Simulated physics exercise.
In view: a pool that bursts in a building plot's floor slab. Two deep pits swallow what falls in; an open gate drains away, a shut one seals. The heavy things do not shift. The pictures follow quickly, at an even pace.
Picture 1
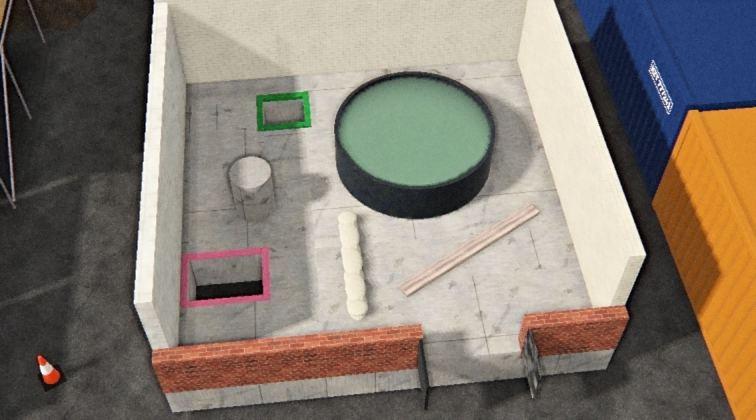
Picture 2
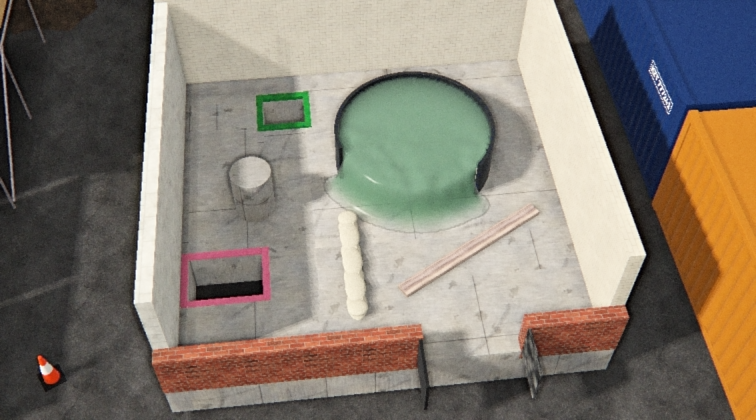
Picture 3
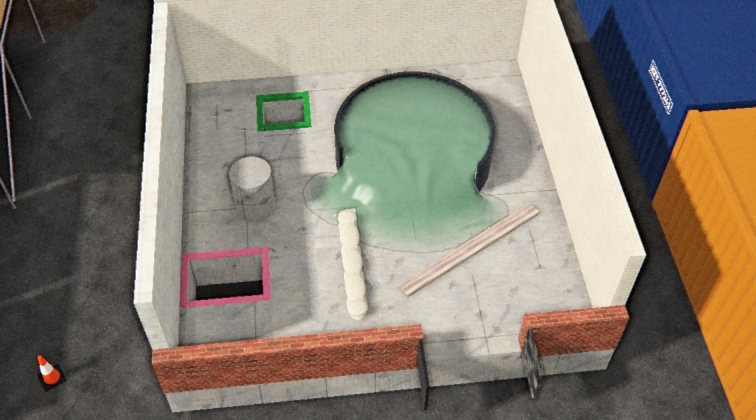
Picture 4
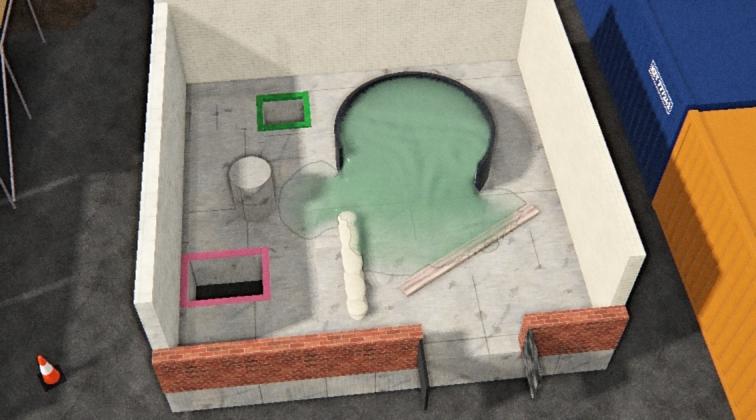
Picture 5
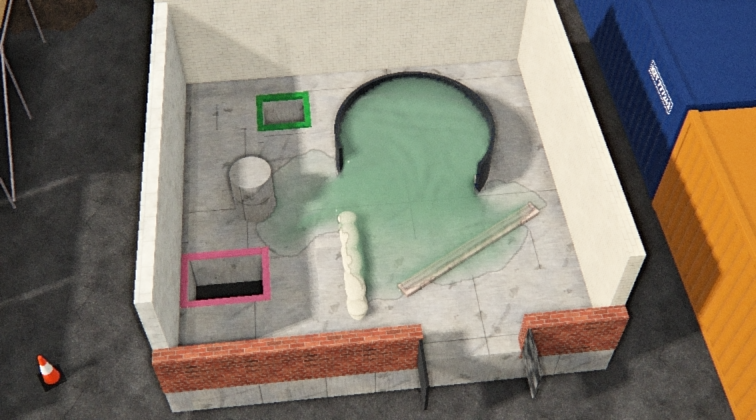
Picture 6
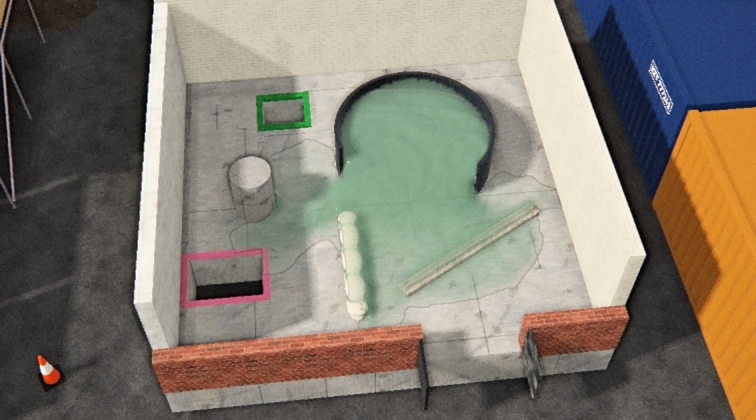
A round dark-walled pool of green water stands toward the back of a walled concrete plot, seen from high above by a still camera. A pale cylinder and green- and pink-edged rectangular openings lie left, with a lumpy white row and a pinkish beam in front. The pool's front opens and water pours out, spreading thinly leftward and forward around the row and beam.
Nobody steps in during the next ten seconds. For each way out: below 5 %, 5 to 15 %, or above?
One by one: The gate takes over 15 %; the pink pit takes over 15 %; the green pit takes under 5 %.
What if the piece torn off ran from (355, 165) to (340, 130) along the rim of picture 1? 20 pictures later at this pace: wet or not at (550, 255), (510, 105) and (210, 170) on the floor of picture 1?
As listed: Not flooded, free of water, flooded.
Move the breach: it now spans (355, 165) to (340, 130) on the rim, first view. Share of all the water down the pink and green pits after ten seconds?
Roughly, in per cent: Pink 35, green 6.
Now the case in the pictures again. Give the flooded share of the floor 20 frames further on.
Roughly 70 per cent.
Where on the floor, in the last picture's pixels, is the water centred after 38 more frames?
Around (414, 223).
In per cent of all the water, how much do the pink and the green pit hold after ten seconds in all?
Near 28 and 0 in a hundred.
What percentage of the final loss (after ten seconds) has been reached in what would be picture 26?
Close to 50 %.
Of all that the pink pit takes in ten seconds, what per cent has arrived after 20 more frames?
Near 40 in a hundred.
A moment on, water covers 50 % of the floor; the gate 1 %, the pink pit 2 %, the green pit 0 %.
Next, water covers 65 % of the floor; the gate 7 %, the pink pit 5 %, the green pit 0 %.
Then, water covers 70 % of the floor; the gate 17 %, the pink pit 11 %, the green pit 0 %.
Later, water covers 85 % of the floor; the gate 23 %, the pink pit 22 %, the green pit 0 %.
In the end, water covers 95 % of the floor; the gate 28 %, the pink pit 28 %, the green pit 0 %.
